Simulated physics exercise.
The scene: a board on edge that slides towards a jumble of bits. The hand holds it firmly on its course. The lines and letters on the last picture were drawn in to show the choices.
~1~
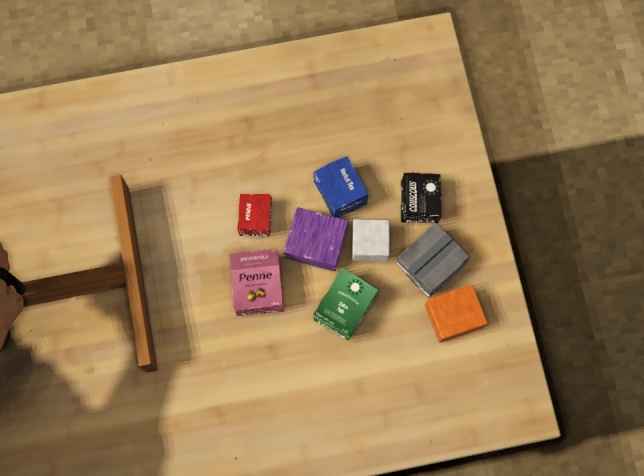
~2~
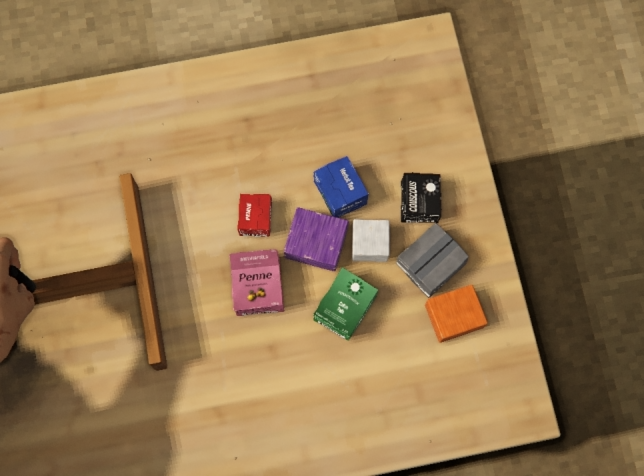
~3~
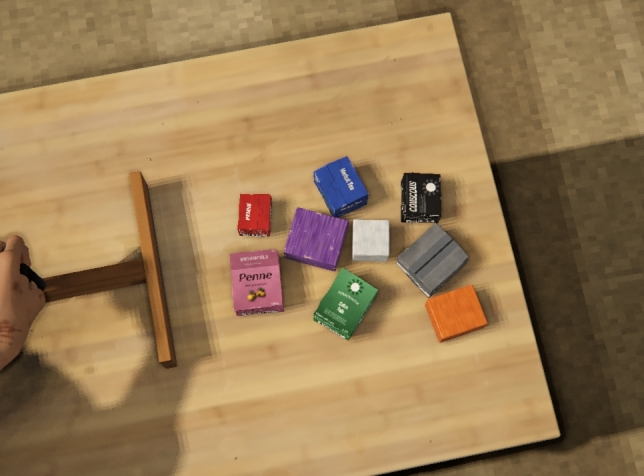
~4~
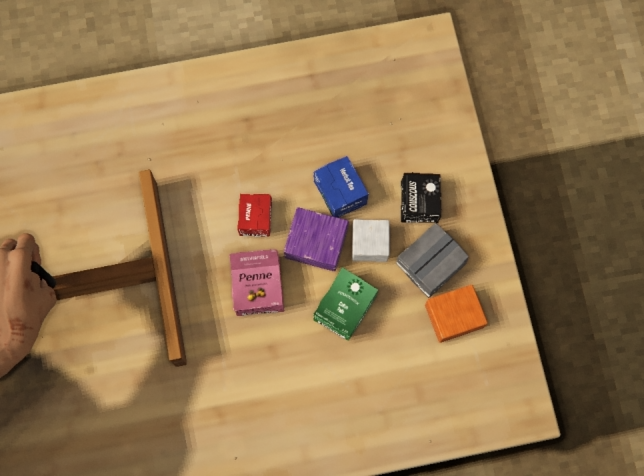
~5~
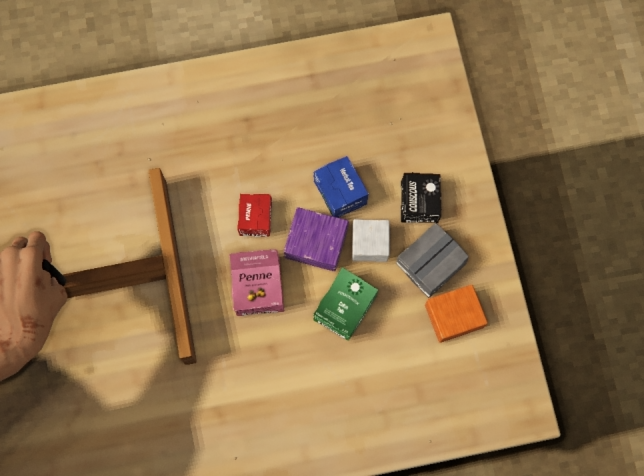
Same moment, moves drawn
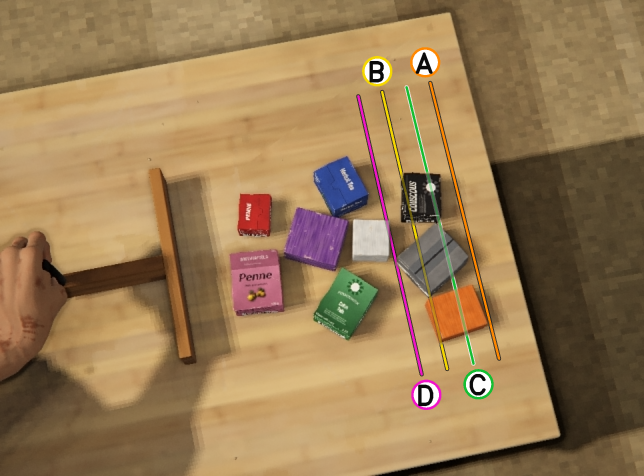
A hand sliding a wooden board on edge slowly rightwards across a tabletop towards a still cluster of colourful packets and blocks.
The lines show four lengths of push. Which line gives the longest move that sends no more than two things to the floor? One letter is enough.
At B, and not beyond.
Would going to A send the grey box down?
By then, yes.
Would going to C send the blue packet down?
By then, no.
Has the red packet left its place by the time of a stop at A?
Yes.
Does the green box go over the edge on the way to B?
No.
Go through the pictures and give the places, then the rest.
In the first picture, black packet (421, 198); blue packet (341, 188); pink packet (257, 283).
In the second picture, board (140, 266); red packet (255, 215).
In the third picture, board (149, 264); purple block (317, 240).
In the fourth picture, board (160, 262); green box (346, 305).
In the fifth picture, board (169, 260); black packet (421, 198); blue packet (341, 188); pink packet (257, 283).
On the copy, A at (463, 216); B at (413, 225); C at (439, 220); D at (389, 230).
On B. First, board (258, 243); white block (388, 236); blue packet (347, 177).
Then, board (346, 226); white block (465, 212); black packet (445, 167).
Finally, board (411, 214); white block over the edge; black packet over the edge; two fallen.
By contrast, A drops five; C drops five; D is within the limit but short.
